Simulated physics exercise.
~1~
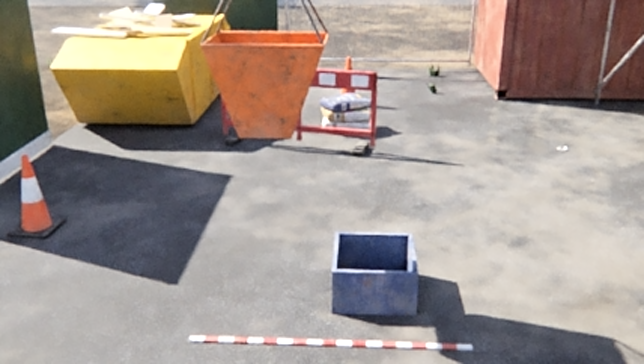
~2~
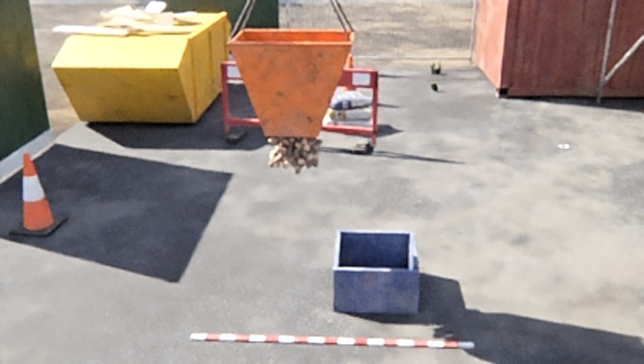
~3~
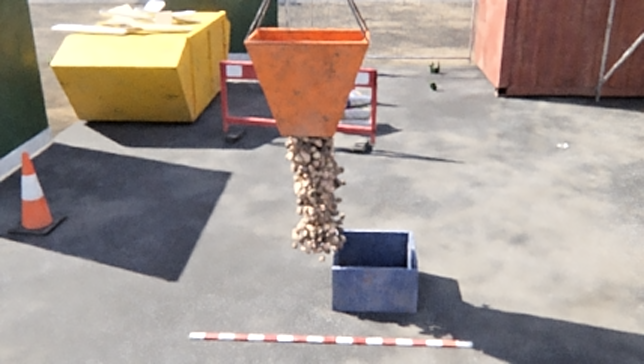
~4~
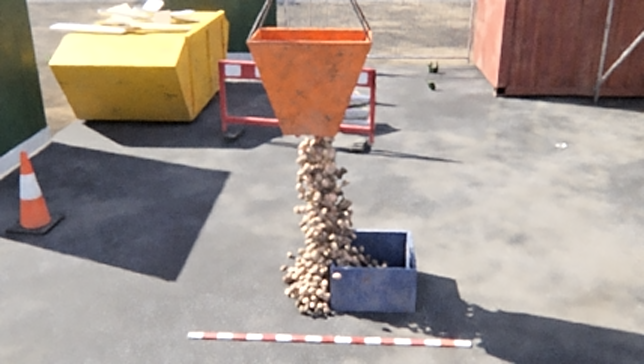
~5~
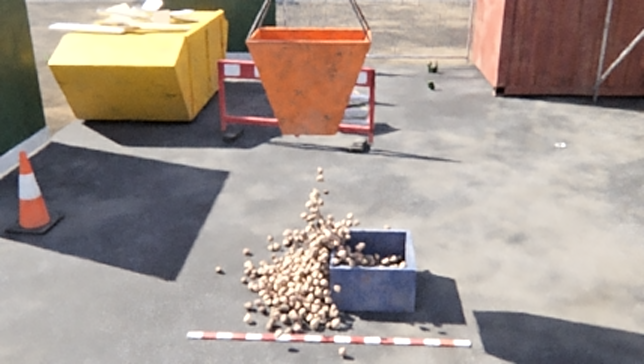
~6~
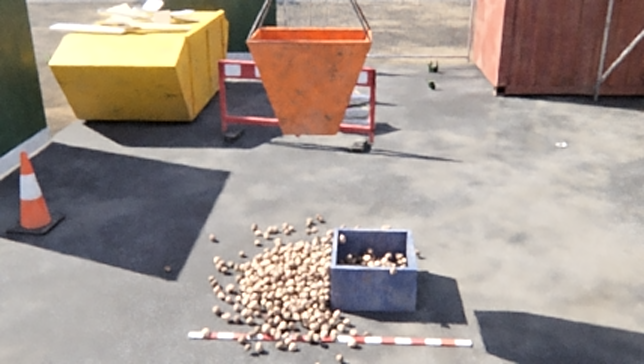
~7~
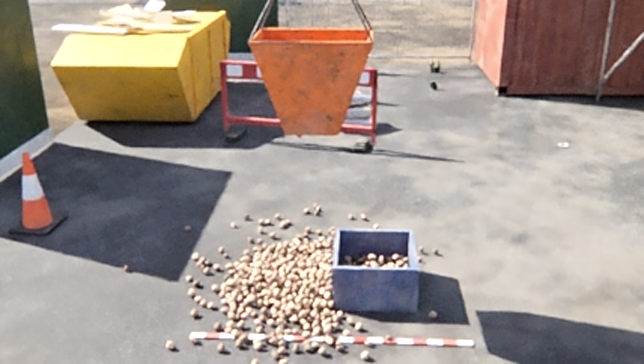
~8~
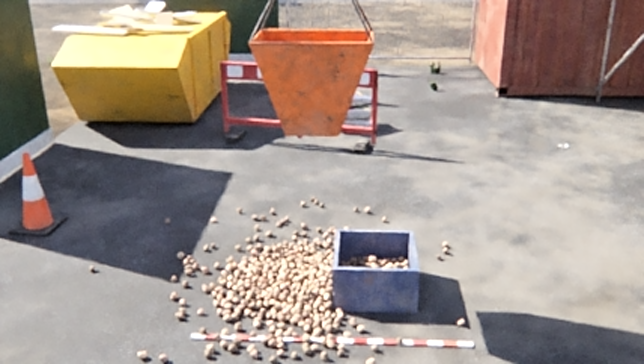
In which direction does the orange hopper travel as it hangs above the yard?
The orange hopper travels to the right.
